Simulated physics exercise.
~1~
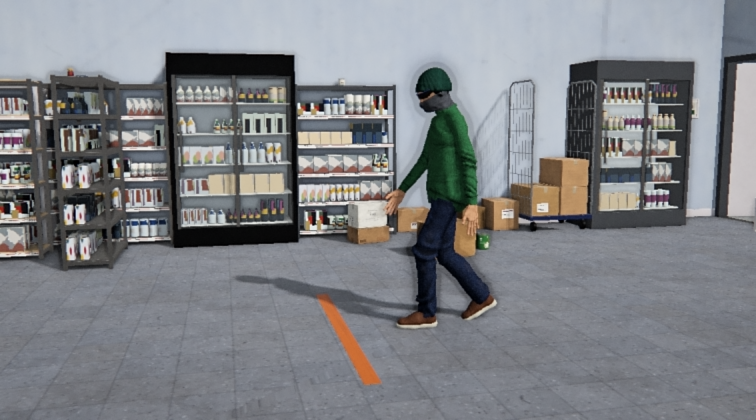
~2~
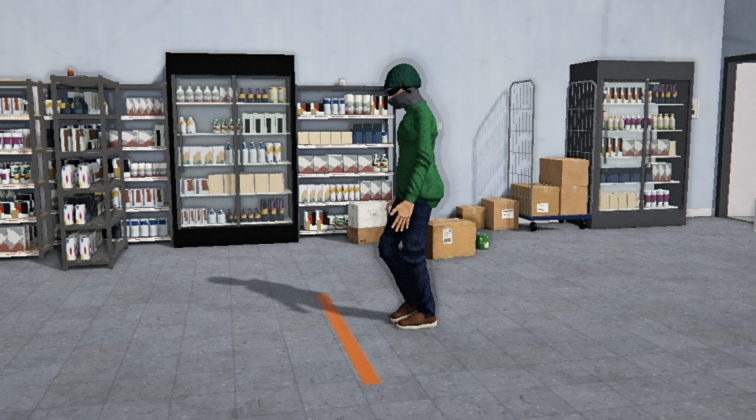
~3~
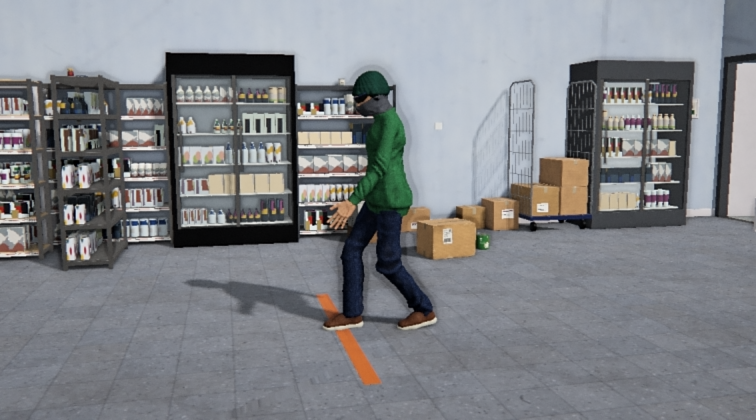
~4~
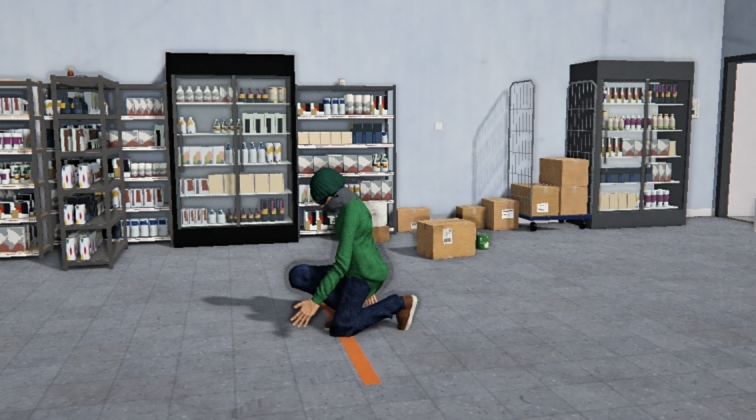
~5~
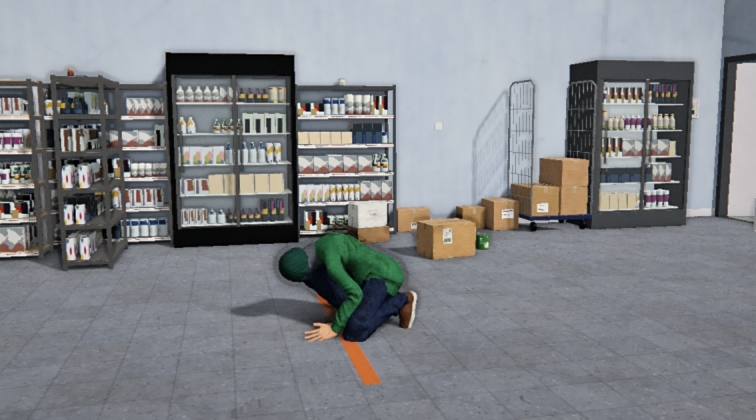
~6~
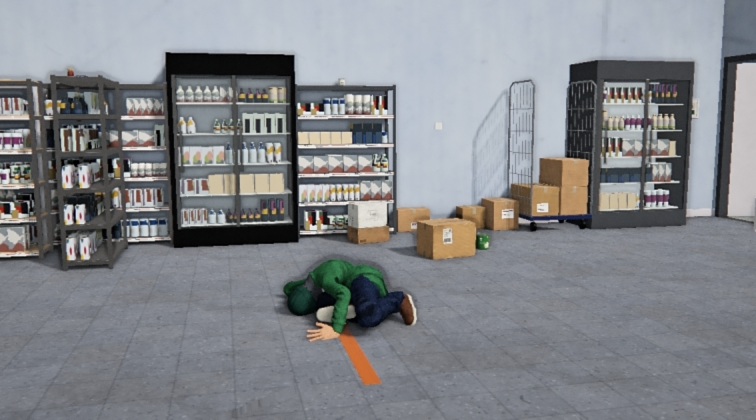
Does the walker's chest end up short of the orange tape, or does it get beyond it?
The walker's chest stops short of the orange tape, even though the head goes past it.
A person in a green top and beanie walked left across a storeroom toward an orange strip of tape, sank to the knees, then folded forward onto the floor, ending curled up with the head past the tape and the hips short of it.
